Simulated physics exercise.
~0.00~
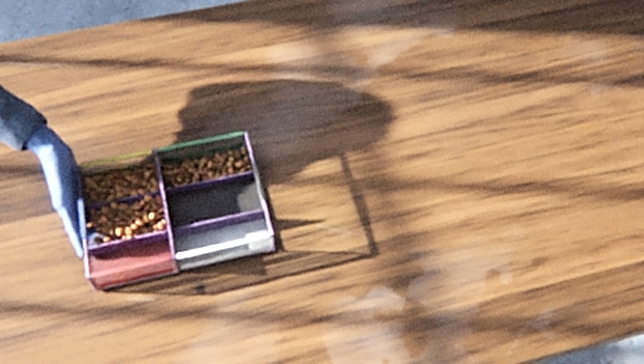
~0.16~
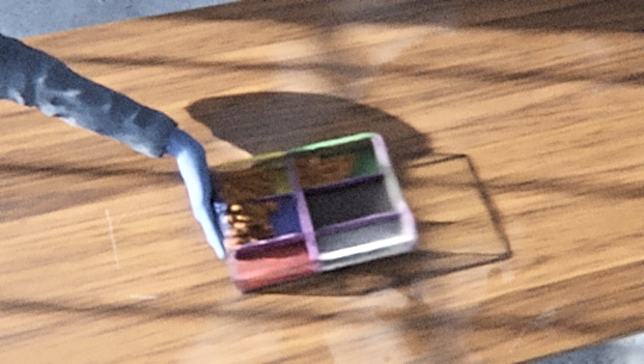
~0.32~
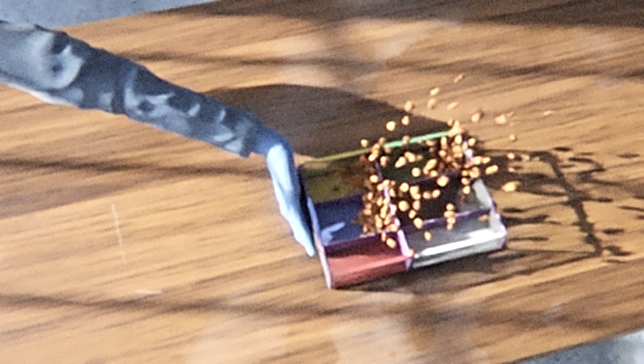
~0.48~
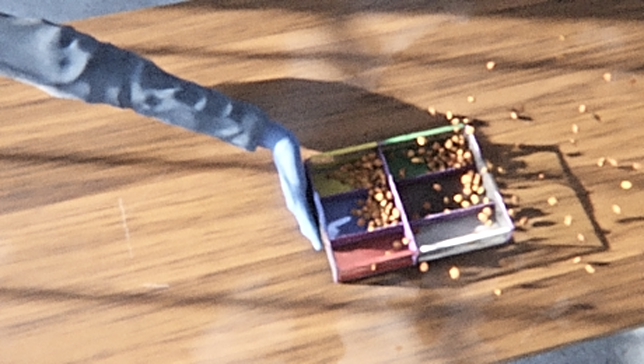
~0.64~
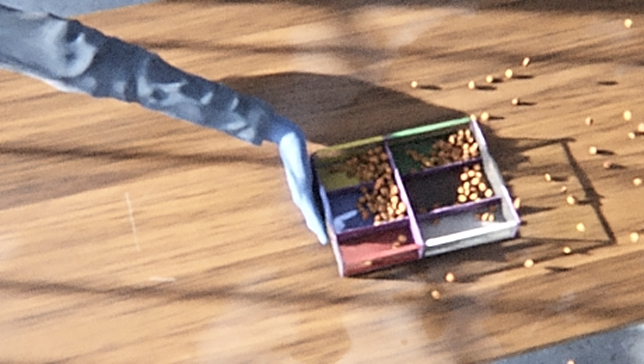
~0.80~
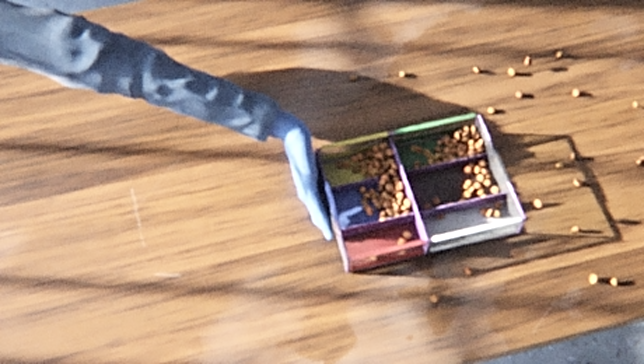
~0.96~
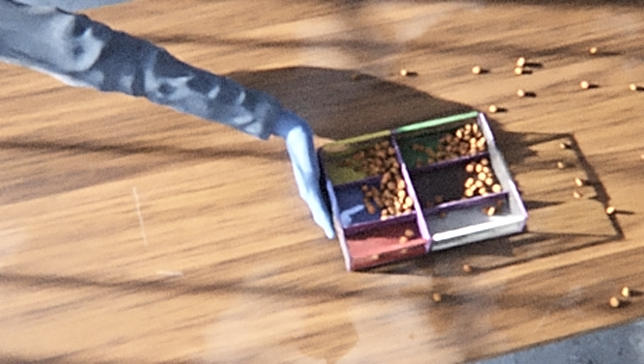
On a wooden tabletop, a blue hand on a long gray arm pushed a divided tray of brown kibble to the right, then stopped, and the pieces flew forward, some landing in other compartments and others scattering across the table beyond it.
